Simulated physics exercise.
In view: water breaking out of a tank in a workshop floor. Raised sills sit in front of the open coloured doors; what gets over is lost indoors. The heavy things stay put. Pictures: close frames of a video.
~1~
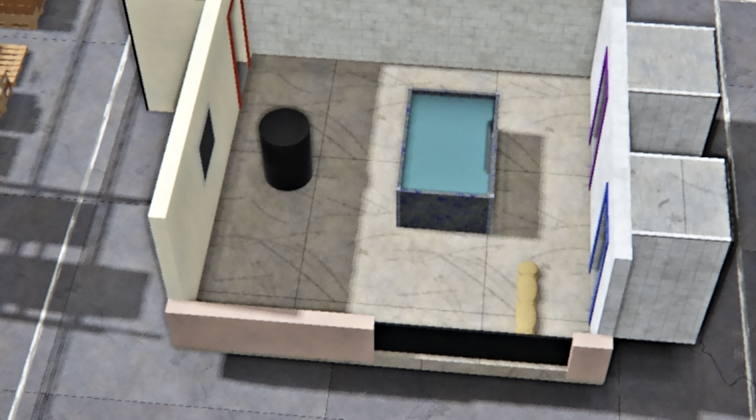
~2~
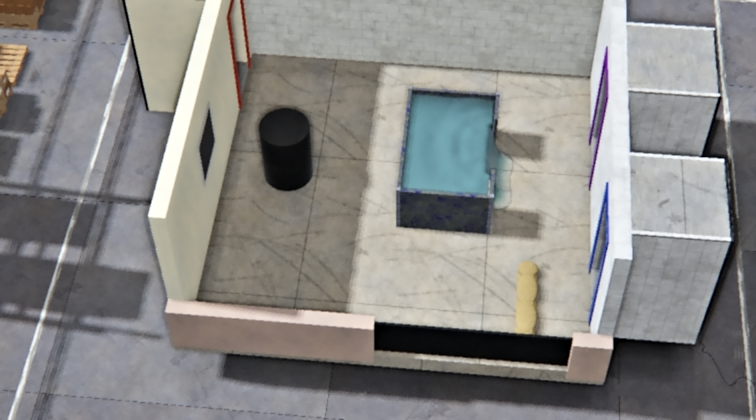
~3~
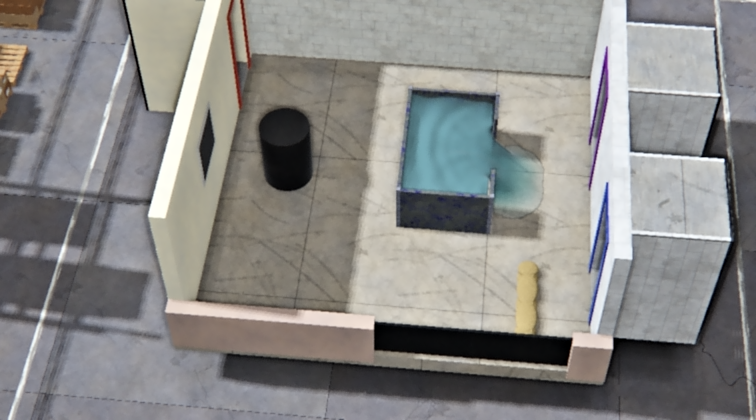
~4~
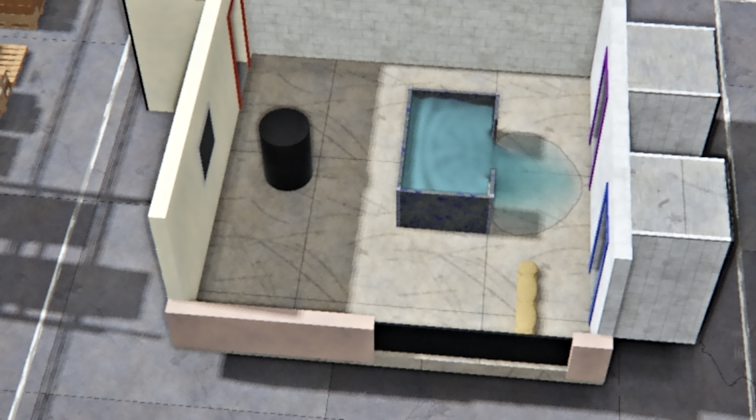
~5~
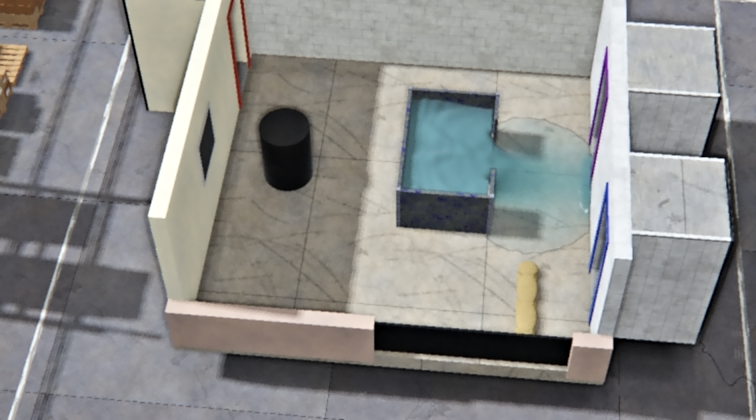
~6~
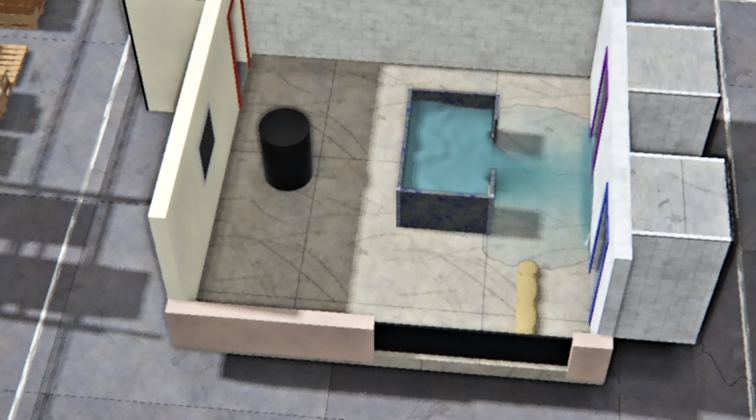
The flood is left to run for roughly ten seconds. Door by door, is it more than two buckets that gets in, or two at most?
Red door - two at most; purple door - more than two; blue door - more than two.
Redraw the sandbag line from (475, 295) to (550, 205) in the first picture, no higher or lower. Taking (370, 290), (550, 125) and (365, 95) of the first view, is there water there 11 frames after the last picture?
First spot stays unwetted, second gets soaked, third stays unwetted.
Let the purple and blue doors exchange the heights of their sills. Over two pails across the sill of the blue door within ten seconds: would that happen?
Result for the blue door: It fails to reach it.
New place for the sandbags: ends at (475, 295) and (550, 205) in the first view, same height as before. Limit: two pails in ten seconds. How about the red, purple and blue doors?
My take: Red stays below the mark, purple exceeds the mark, and blue stays below the mark.
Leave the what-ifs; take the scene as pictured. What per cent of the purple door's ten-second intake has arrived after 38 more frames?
Roughly 100 percent.
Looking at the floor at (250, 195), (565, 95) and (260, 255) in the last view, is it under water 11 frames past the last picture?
First spot not wet, second inundated, third not wet.
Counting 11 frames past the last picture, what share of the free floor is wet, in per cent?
It comes to roughly 25 in a hundred.
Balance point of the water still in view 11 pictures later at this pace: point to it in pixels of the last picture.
My pick is pixel (499, 188).
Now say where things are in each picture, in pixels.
In the first frame, still water in the tank at (449, 144).
In the second frame, the front is at (502, 155), out from the gap at (491, 170).
In the third frame, the front is at (536, 163), out from the gap at (491, 170).
In the fourth frame, water pours out at (491, 171) and has run to (577, 182).
In the fifth frame, the front is at (588, 149), out from the gap at (491, 170).
In the sixth frame, the front is at (588, 123), out from the gap at (491, 170).
A moment on, water covers 20 % of the floor; the red door not reached, the purple door far over two buckets in, the blue door wet at the sill, nothing in.
Next, water covers 25 % of the floor; the red door not reached, the purple door far over two buckets in, the blue door wet at the sill, nothing in.
Then, water covers 60 % of the floor; the red door not reached, the purple door far over two buckets in, the blue door under two buckets in.
Later, water covers 90 % of the floor; the red door wet at the sill, nothing in, the purple door far over two buckets in, the blue door far over two buckets in.
In the end, water covers 95 % of the floor; the red door wet at the sill, nothing in, the purple door far over two buckets in, the blue door far over two buckets in.
